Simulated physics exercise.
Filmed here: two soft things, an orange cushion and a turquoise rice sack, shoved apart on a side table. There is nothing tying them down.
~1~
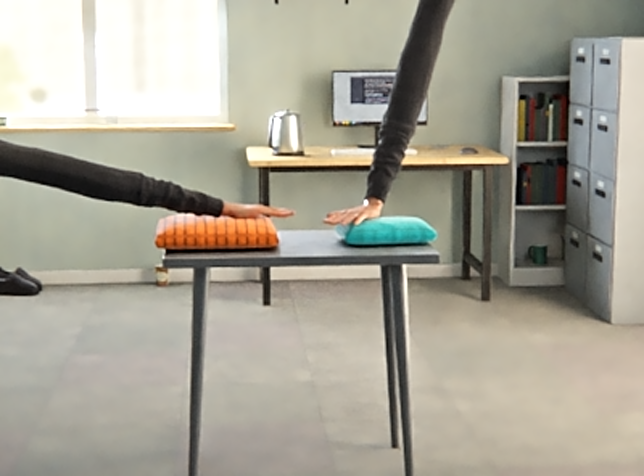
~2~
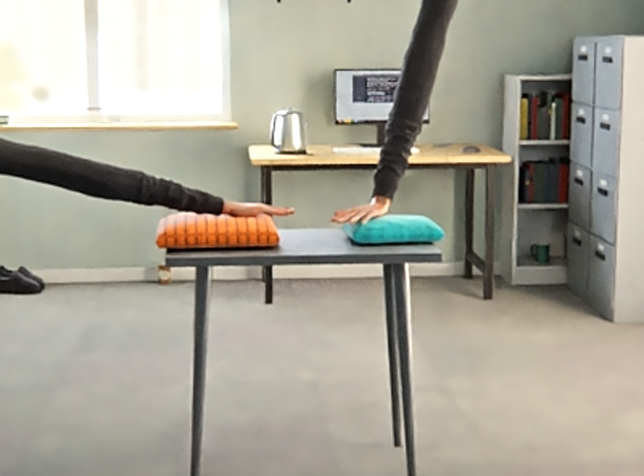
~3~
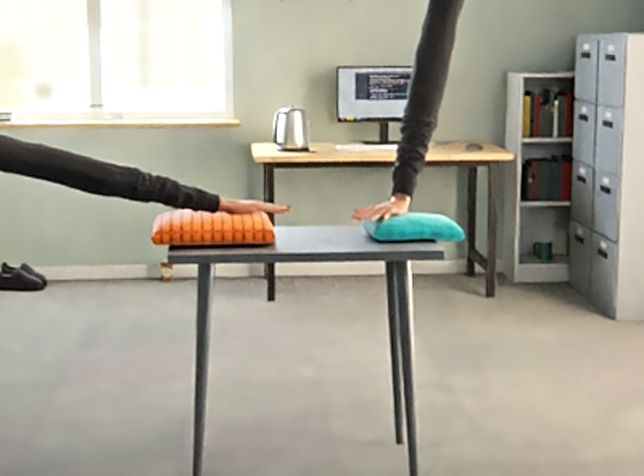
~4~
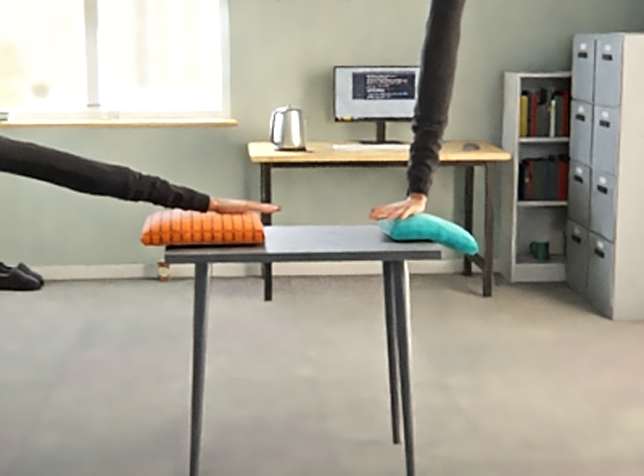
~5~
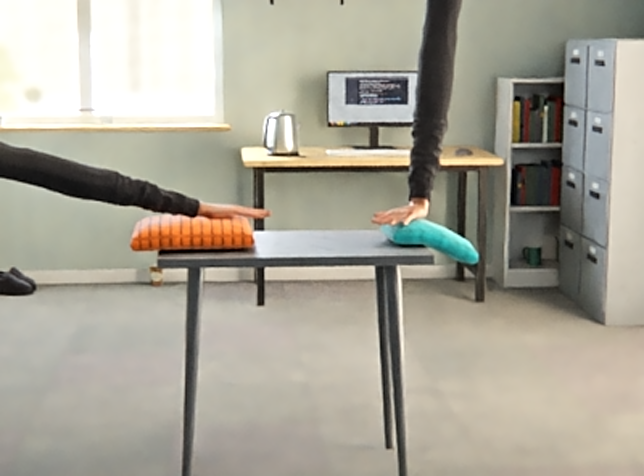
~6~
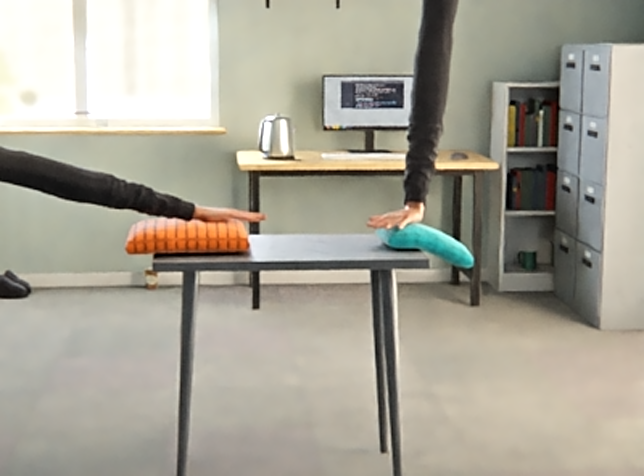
Turquoise sack sliding right under one hand and sagging over the table edge, while another hand pushes an orange cushion left.
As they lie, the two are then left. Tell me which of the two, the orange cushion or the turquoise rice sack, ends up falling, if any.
In the end orange cushion: Supported. Turquoise rice sack: Off its support.
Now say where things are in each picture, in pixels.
In the first picture, cushion tip (159, 238); rice sack tip (431, 234).
In the second picture, cushion tip (160, 238); rice sack tip (438, 233).
In the third picture, cushion tip (155, 235); rice sack tip (458, 233).
In the fourth picture, cushion tip (145, 235); rice sack tip (471, 247).
In the fifth picture, cushion tip (134, 241); rice sack tip (471, 257).
In the sixth picture, cushion tip (130, 244), a small part past the edge; rice sack tip (466, 260), well over half past the edge.
Then, 0.28 s past the final frame, cushion unmoved; rice sack falling near (436, 266).
Then, 0.50 s past the final frame, cushion unmoved; rice sack falling near (448, 384).
Then, 0.74 s past the final frame, cushion unmoved; rice sack on the floor near (484, 448).
When it is over, cushion unmoved; rice sack on the floor near (499, 459). The orange cushion stays up there and the turquoise rice sack tips over and falls.
